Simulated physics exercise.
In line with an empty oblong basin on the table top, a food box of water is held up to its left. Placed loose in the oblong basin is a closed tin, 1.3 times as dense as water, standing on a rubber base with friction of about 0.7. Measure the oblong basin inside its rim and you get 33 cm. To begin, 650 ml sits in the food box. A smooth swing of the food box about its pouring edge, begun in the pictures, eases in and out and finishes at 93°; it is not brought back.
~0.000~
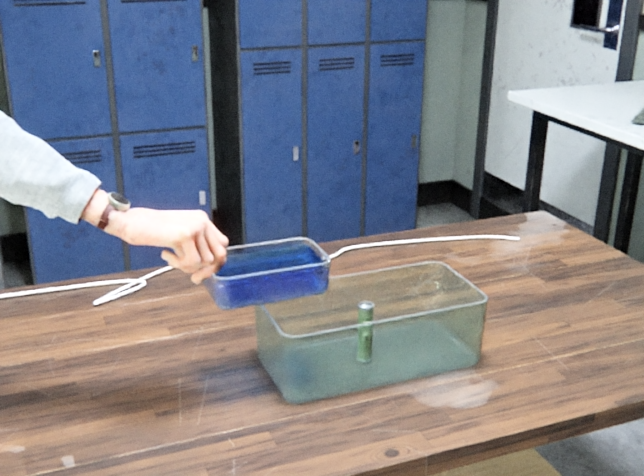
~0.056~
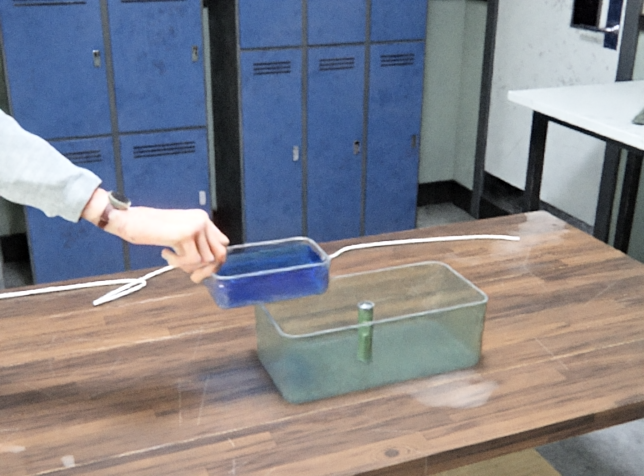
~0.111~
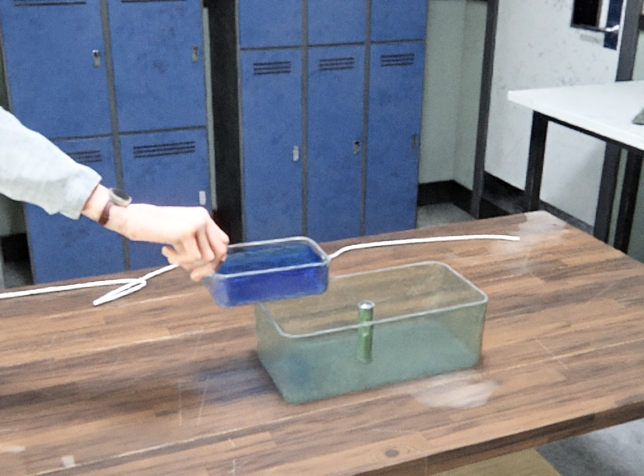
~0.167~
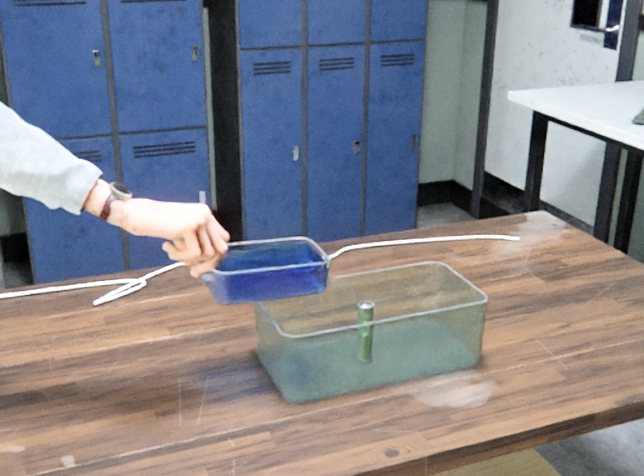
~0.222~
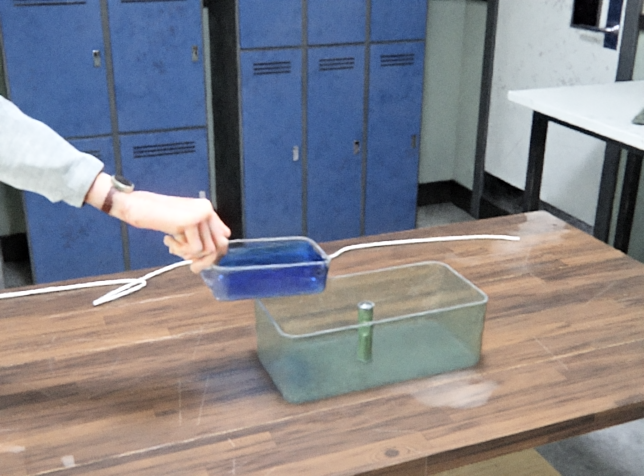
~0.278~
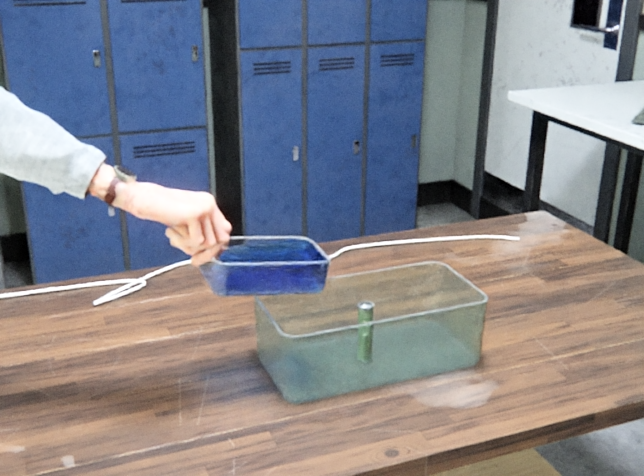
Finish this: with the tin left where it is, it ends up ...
It ends up standing.
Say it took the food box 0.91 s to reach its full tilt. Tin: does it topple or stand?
Outcome - the tin stays erect.
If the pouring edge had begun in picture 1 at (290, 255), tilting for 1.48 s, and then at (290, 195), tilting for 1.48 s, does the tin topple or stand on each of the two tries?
In the first try it remains standing; in the second it remains standing.
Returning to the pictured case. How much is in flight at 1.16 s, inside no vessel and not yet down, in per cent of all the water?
Around 6 percent of the liquid.
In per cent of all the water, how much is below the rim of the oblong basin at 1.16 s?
Reading: Approx. 86 %.
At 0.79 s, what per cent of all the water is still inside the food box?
Roughly 36 per cent.
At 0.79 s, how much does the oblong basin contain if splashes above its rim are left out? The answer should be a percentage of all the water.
26 %, give or take.
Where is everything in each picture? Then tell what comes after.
It leans 0°; its right rim is at (320, 250); the water meets the walls at (208, 269) and (317, 253); the oblong basin's rim runs from (268, 315) to (465, 280); the tin's top is at (366, 308), in the first picture.
It leans 0°; its right rim is at (320, 250); the water meets the walls at (208, 269) and (317, 252), in the second picture.
It leans 1°; its right rim is at (320, 250); the water meets the walls at (208, 268) and (317, 252), in the third picture.
It leans 3°; its right rim is at (320, 250); the water meets the walls at (207, 266) and (317, 251), in the fourth picture.
It leans 5°; its right rim is at (320, 250); the water meets the walls at (207, 264) and (317, 250), in the fifth picture.
It leans 8°; its right rim is at (320, 250); the water meets the walls at (207, 260) and (318, 247), in the sixth picture.
After 0.79 s the tilt is 51° and 36 per cent is still to pour; the tin stands where it began.
After 1.16 s the tilt is 83° and 7 per cent is still to pour; the tin stands where it began.
After 1.55 s the tilt is 93° and 1 per cent is still to pour; the tin stands where it began.
After 1.98 s the tilt is 93° and 0 per cent is still to pour; the tin stands where it began.
In the end the tin stands where it began.
